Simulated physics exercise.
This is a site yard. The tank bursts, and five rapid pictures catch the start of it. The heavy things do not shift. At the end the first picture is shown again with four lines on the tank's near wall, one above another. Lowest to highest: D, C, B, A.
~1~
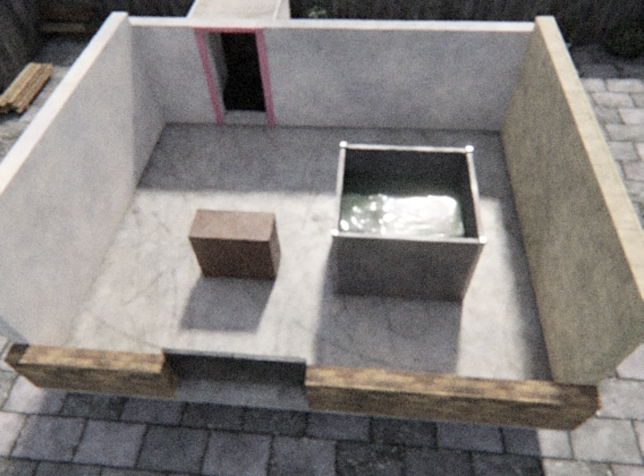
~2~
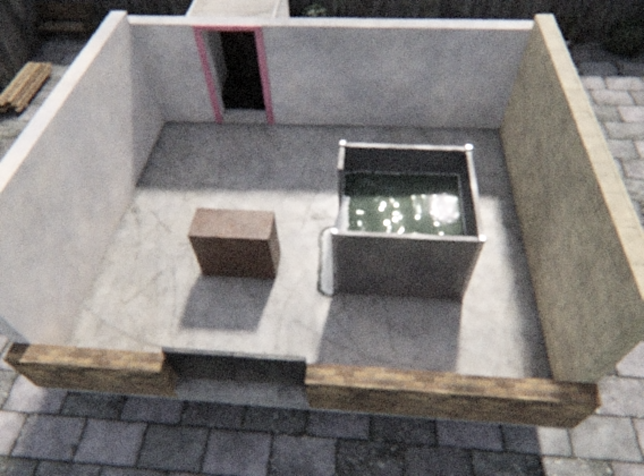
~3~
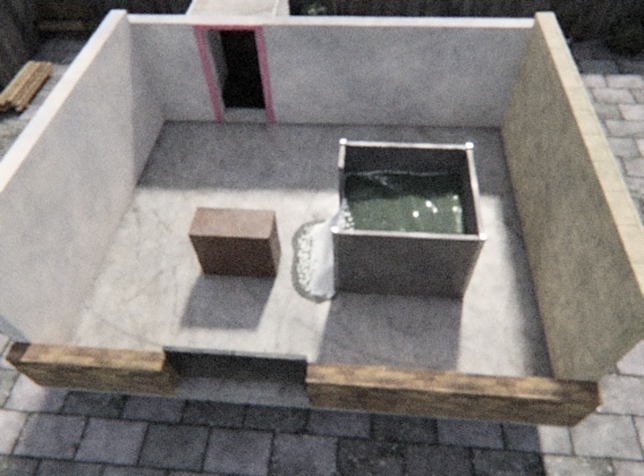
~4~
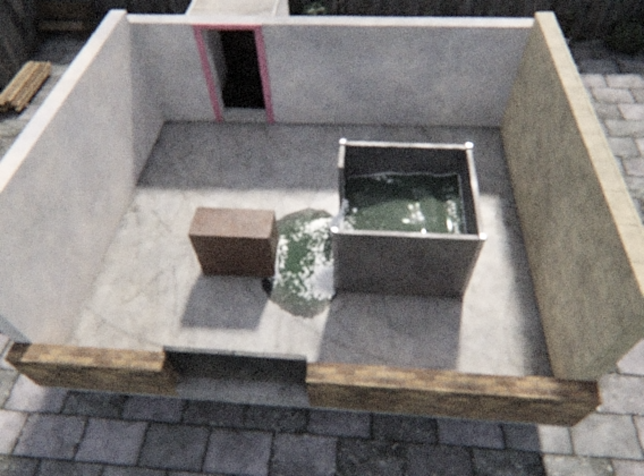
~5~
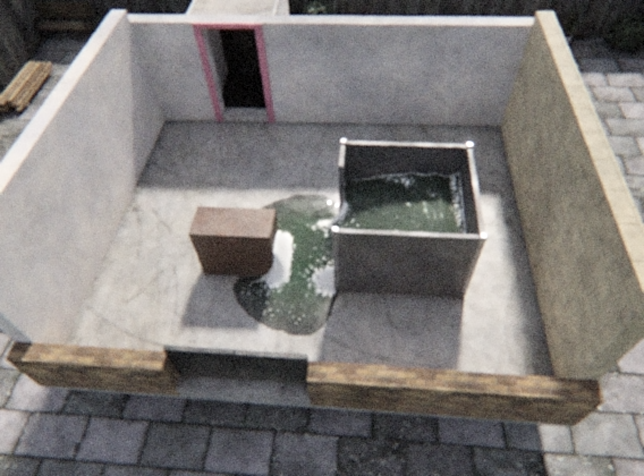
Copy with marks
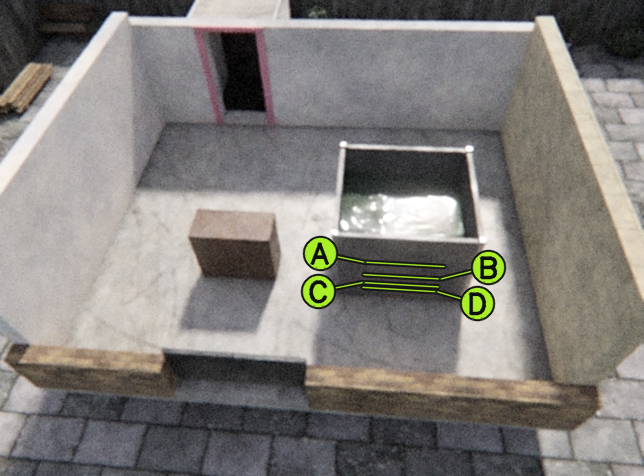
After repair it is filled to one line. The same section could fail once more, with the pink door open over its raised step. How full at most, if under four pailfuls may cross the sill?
Line A just does it.
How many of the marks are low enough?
All four.
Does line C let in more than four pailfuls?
No, not at all.
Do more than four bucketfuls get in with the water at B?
No.
On the marked copy, A at (404, 264); B at (401, 276); C at (400, 284); D at (399, 289); from the bottom up D, C, B, A.
For line A, a bucket or two gets in.
For line B, nothing gets over.
For line C, nothing gets over.
For line D, nothing gets over.
